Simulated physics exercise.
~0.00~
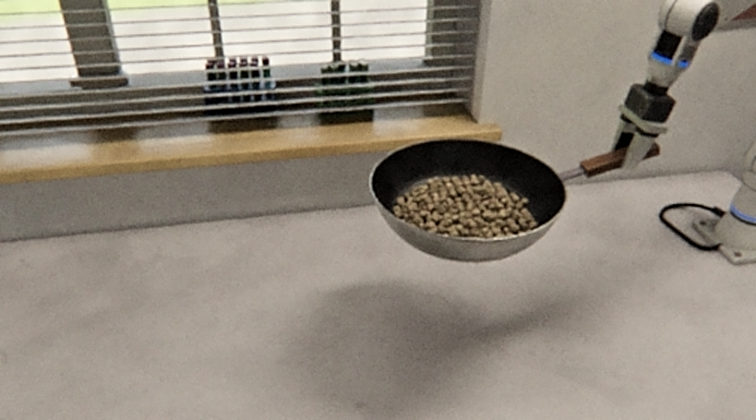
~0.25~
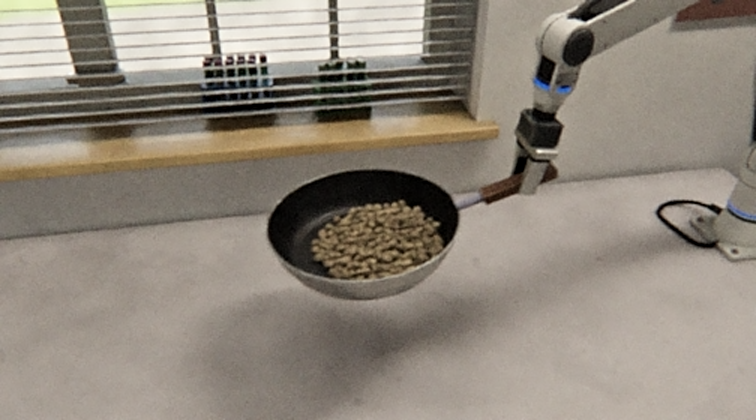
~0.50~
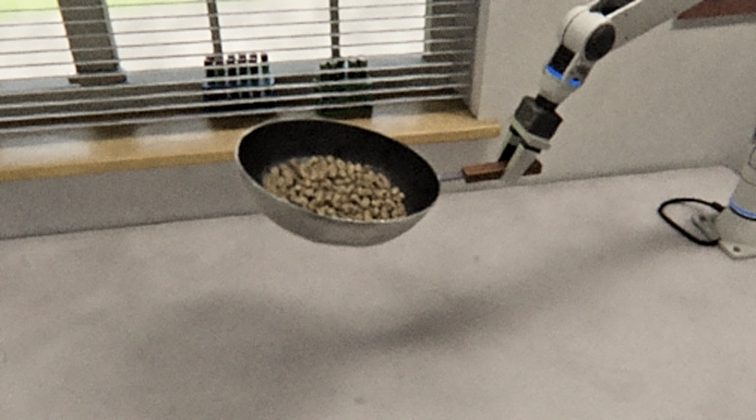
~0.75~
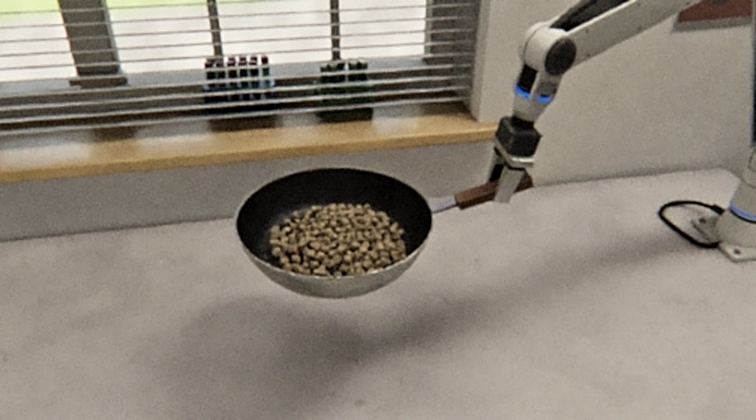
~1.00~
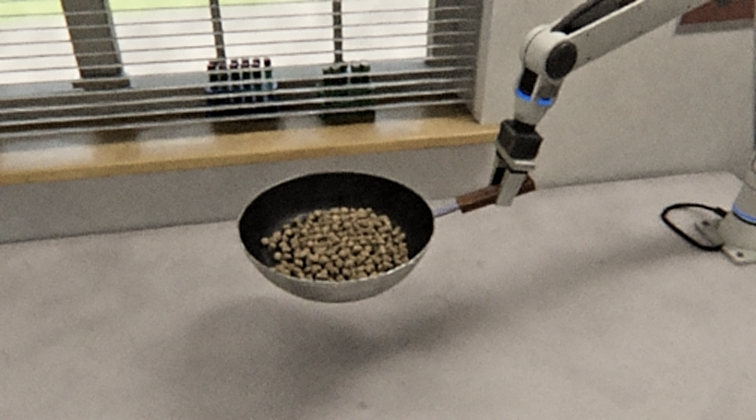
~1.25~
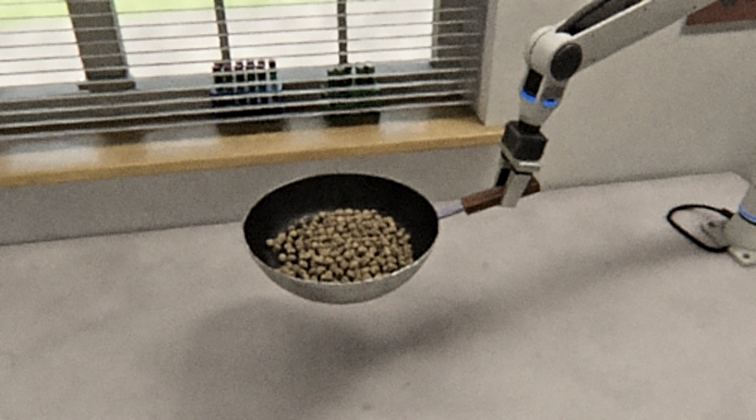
To begin with, a robot arm holds a dark frying pan by its brown handle above a pale grey surface, with a heap of small tan pebbles inside, near a window with blinds. The arm carries the pan to the left, and the pebbles ride along in it. Next it lifts the pan and tilts it, so the far left side of the rim rises while the load stays inside. The arm then lowers the pan and brings it back upright. Finally, the pan hangs almost still above the surface, the pebbles resting in it and none visible below.
